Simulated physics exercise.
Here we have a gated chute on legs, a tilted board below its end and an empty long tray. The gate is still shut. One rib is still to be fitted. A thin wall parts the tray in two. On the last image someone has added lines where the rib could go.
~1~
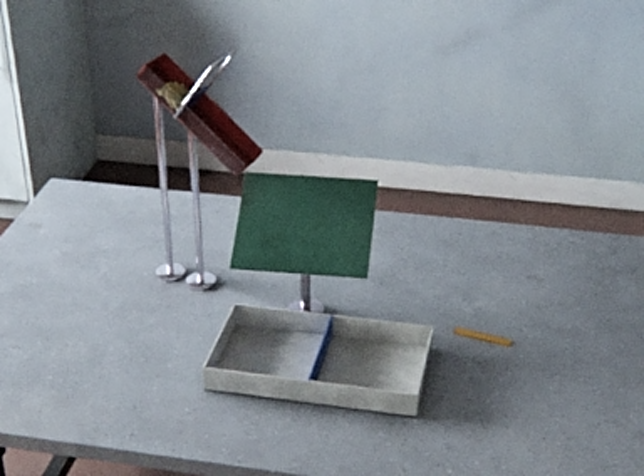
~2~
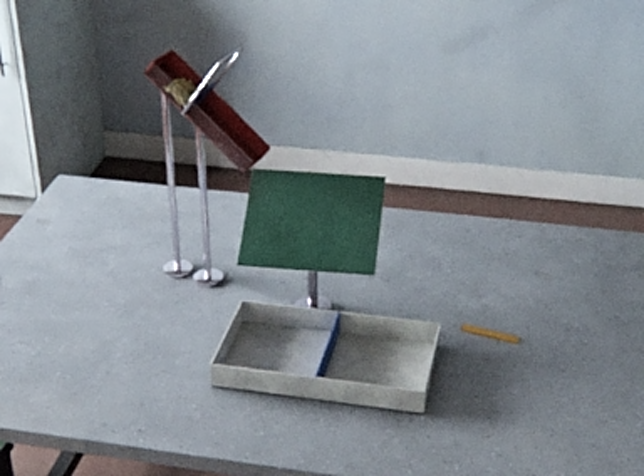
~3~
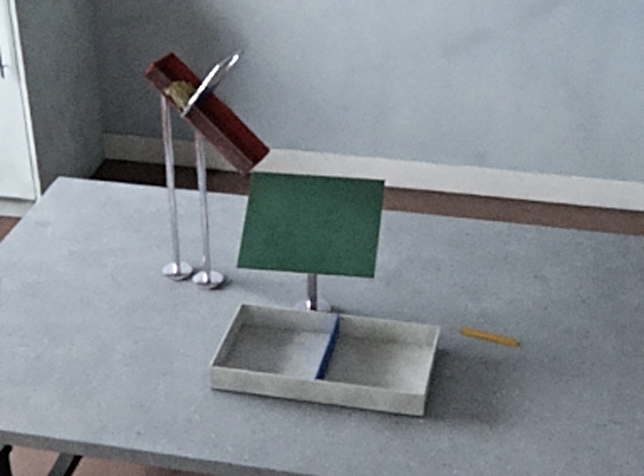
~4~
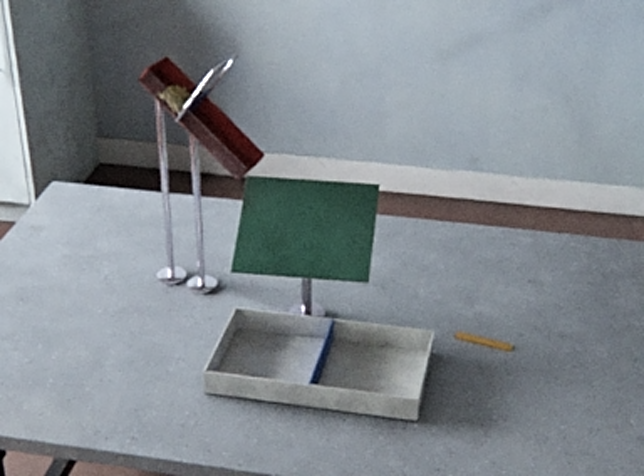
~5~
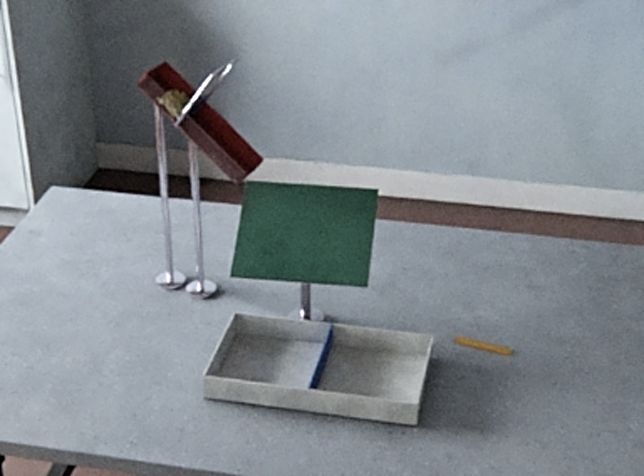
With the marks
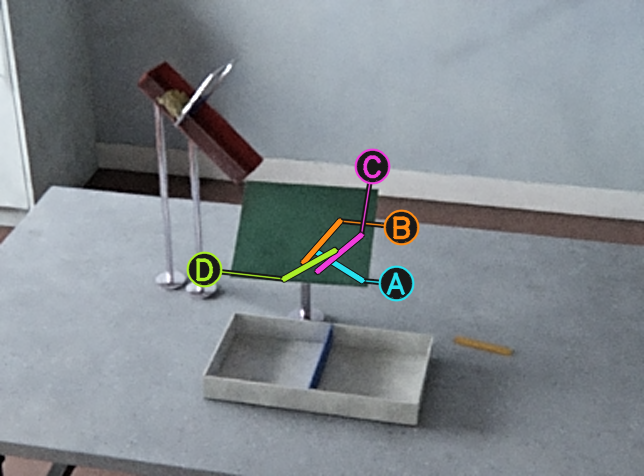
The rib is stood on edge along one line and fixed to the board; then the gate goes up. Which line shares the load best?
Best: A.
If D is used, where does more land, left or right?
The left half.
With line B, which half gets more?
More lands on the left.
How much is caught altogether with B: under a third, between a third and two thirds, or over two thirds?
Line B gives over two thirds.
On the marked copy, line A from (314, 250) to (362, 280); line B from (340, 221) to (303, 262); line C from (361, 235) to (317, 271); line D from (334, 250) to (283, 278).
With A, of what is caught, roughly half in the left half, roughly half in the right.
With B, of what is caught, almost all in the left half, just a few in the right.
With C, of what is caught, the larger part in the left half, about a tenth in the right.
With D, of what is caught, almost all in the left half, about a tenth in the right.
